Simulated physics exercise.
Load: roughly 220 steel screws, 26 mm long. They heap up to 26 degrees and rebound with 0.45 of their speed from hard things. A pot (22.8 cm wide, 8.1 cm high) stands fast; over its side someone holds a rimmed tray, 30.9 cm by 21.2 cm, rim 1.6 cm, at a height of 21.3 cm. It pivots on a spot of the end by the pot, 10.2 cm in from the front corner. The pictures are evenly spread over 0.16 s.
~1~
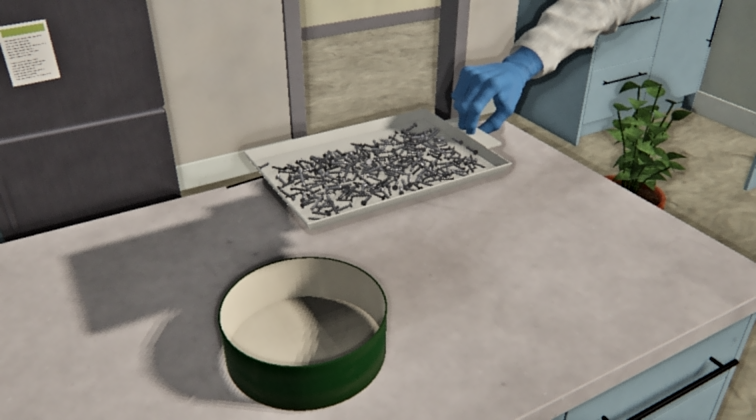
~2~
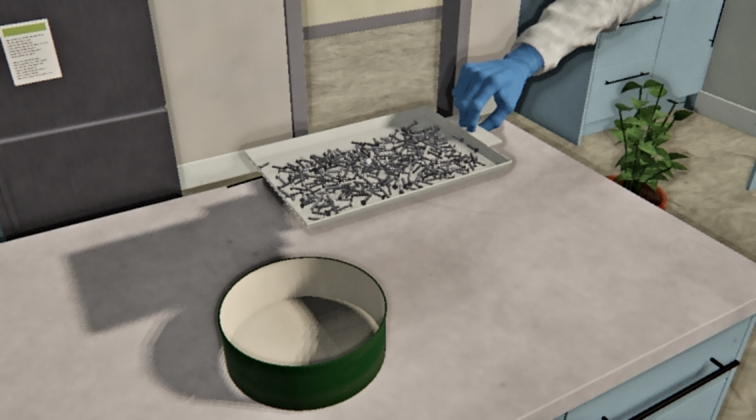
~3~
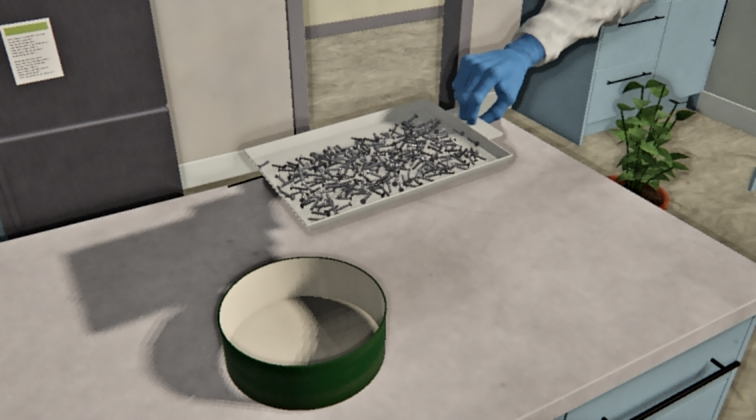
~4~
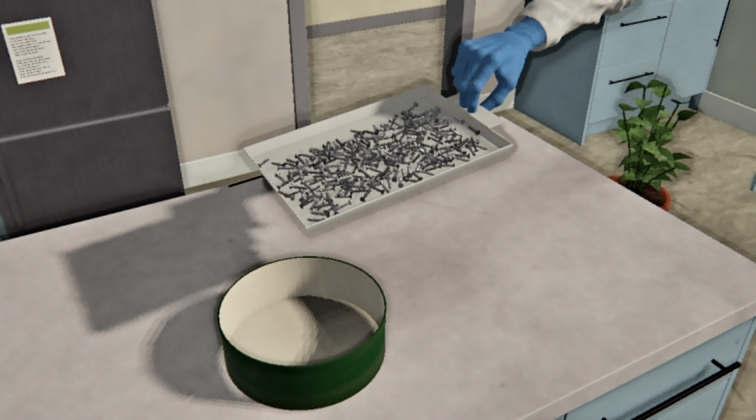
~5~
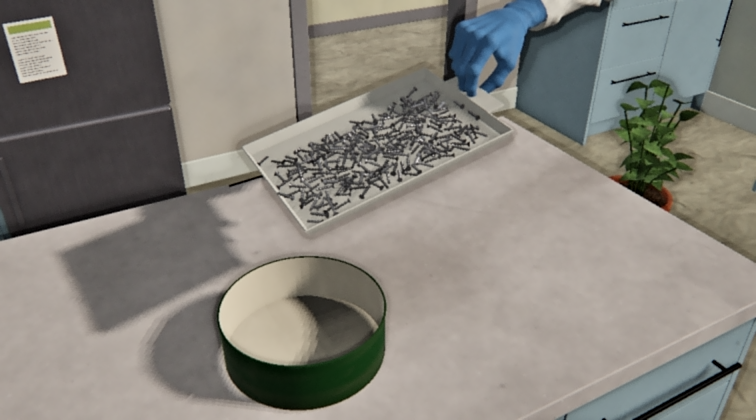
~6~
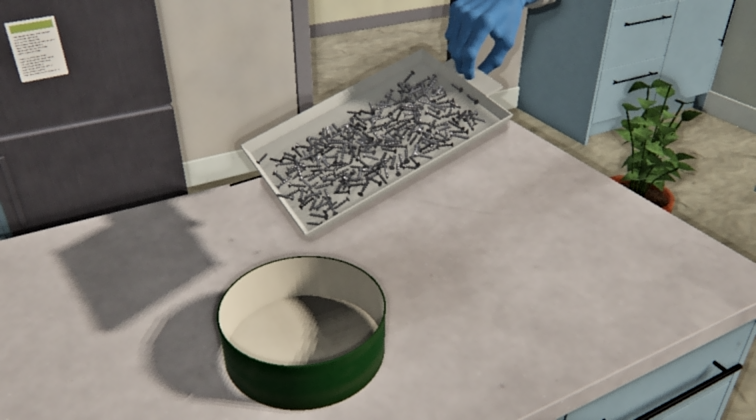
On a pale kitchen-like counter, a green round pot with a cream inside stands still in front of a white rimmed tray of scattered dark screws, a blue-gloved hand at its far right. The tray lies nearly level at first, then its right side rises, slowly and then faster, leaving the left front corner lowest.
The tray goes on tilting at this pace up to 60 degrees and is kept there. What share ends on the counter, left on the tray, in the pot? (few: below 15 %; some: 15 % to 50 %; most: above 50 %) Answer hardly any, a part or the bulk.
Counter hardly any, tray hardly any, pot the bulk.
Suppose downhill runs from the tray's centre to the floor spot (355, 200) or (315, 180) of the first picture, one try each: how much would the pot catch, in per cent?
Some 95 and 30 per cent.
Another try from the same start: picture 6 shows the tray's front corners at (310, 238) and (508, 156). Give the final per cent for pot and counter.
Pot 70, counter 20.
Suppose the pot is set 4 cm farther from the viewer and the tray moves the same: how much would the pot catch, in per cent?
In that case some 75 per cent.
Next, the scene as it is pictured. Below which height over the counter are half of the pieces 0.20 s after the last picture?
Roughly 30 cm.
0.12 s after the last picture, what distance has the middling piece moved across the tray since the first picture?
Some 1 cm.
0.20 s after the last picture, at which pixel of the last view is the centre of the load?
Near (334, 135).
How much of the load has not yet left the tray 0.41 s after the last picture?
Roughly 45 per cent.
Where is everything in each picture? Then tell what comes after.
In the first frame, tray tilt 0 degrees, front corners at (310, 219) and (504, 162); middle of the pieces at (372, 168); pot at (304, 306).
In the second frame, tray tilt 1 degrees, front corners at (310, 220) and (505, 160); middle of the pieces at (373, 167).
In the third frame, tray tilt 3 degrees, front corners at (309, 221) and (505, 154), lowest corner left front; middle of the pieces at (372, 163).
In the fourth frame, tray tilt 7 degrees, front corners at (309, 223) and (506, 144), lowest corner left front; middle of the pieces at (372, 158).
In the fifth frame, tray tilt 13 degrees, front corners at (308, 225) and (506, 130), lowest corner left front; middle of the pieces at (371, 150).
In the sixth frame, tray tilt 19 degrees, front corners at (307, 228) and (505, 115), lowest corner left front; middle of the pieces at (369, 143); pot at (302, 305).
Then, 0.12 s after the last picture, tilt 43 degrees; the tray holds 100 %, the pot 0 %.
Then, 0.20 s after the last picture, tilt 57 degrees; the tray holds 100 %, the pot 0 %.
Then, 0.41 s after the last picture, tilt 60 degrees; the tray holds 45 %, the pot 5 %.
In the end, counter 5 %, tray 5 %, pot 85 %.
